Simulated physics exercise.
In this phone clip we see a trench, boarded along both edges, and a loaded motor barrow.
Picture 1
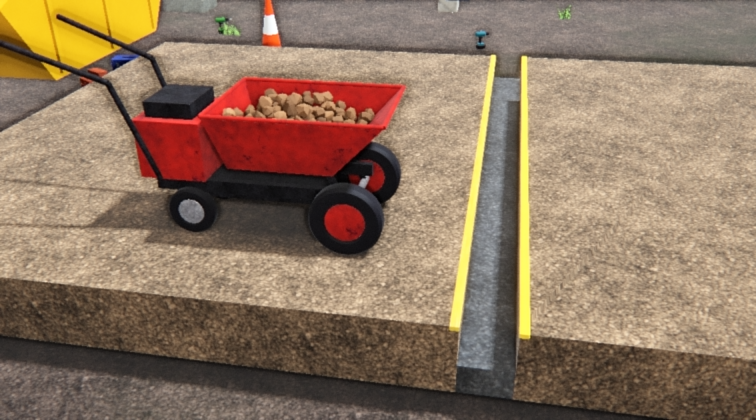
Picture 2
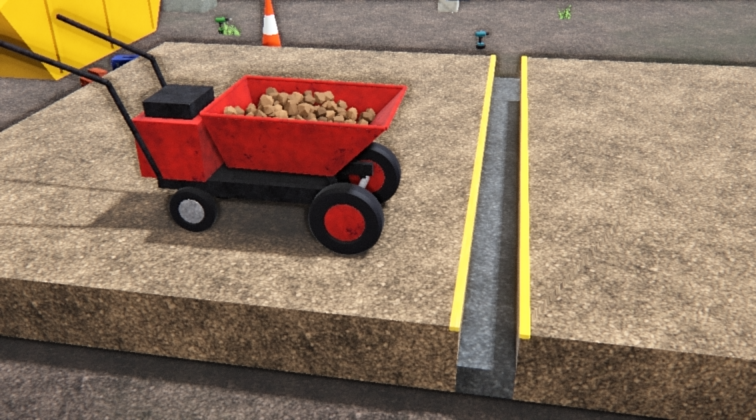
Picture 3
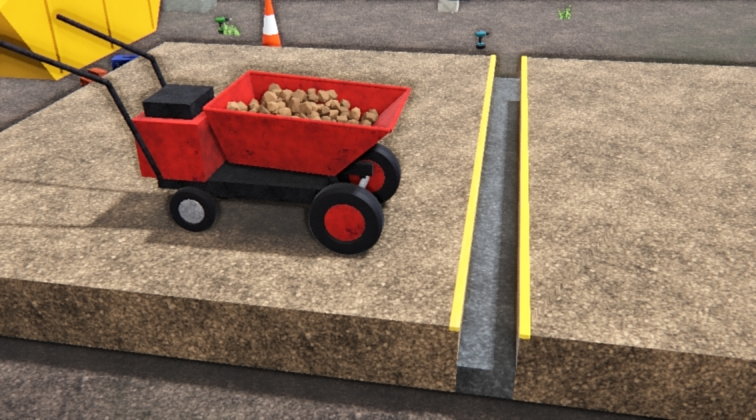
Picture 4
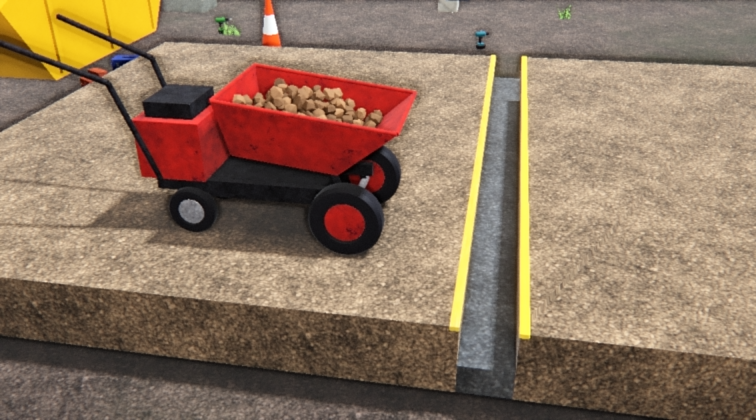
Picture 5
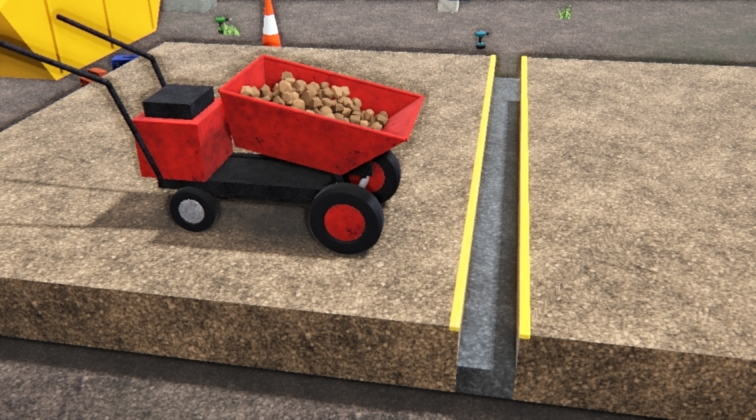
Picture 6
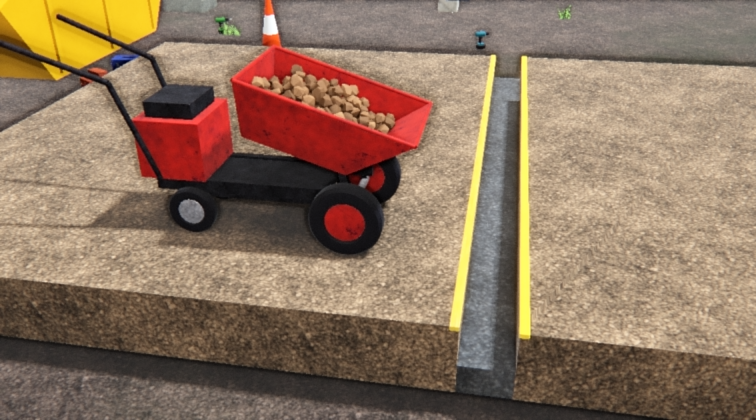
A red motor barrow loaded with brown clods standing beside a yellow-edged trench, its skip slowly tilting toward the right.
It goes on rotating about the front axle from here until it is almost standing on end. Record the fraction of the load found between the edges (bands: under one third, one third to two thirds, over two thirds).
Upwards of two thirds.
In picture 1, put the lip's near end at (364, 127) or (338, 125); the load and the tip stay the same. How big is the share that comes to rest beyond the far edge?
First try: Some 10 %; second try: 0 %.
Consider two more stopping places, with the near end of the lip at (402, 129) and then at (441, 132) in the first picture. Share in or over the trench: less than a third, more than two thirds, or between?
The first try: Over two thirds. The second: Under a third.
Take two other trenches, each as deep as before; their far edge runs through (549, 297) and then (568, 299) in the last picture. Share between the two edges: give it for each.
About 90 %, then 100 %.
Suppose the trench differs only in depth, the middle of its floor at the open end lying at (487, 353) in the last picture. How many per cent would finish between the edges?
60 %.
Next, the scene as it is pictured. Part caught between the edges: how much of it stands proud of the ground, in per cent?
Roughly 15 percent of them.
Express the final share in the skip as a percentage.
Roughly 10 per cent.
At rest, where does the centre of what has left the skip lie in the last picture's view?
I'd place the middle at about (496, 256).
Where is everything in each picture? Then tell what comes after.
Lip of the skip at (384, 128), level; top of the load at (297, 114), clay clods; first edge of the trench at (460, 288); far edge at (525, 294), the trench under half as wide as the skip, and about as deep as wide, in the first frame.
Lip of the skip at (385, 129), level; top of the load at (298, 113), in the second frame.
Lip of the skip at (390, 131), tipped barely; top of the load at (287, 114), in the third frame.
Lip of the skip at (397, 134), tipped a little; top of the load at (285, 103), in the fourth frame.
Lip of the skip at (405, 140), tipped a little; top of the load at (292, 98), in the fifth frame.
Lip of the skip at (415, 147), tipped clearly; top of the load at (289, 89); first edge of the trench at (460, 288); far edge at (525, 294), in the sixth frame.
Soon, skip tipped steeply; all in the skip.
A while on, skip tipped right over; about two thirds in the skip; a stray few short of the trench; about a quarter in or heaped over the trench; a stray few beyond it; a stray few falling.
Towards the end, skip tipped right over; a small part in the skip; a small part short of the trench; most in or heaped over the trench; a small part beyond it.
Finally, skip tipped right over; a small part in the skip; a small part short of the trench; most in or heaped over the trench; a small part beyond it.
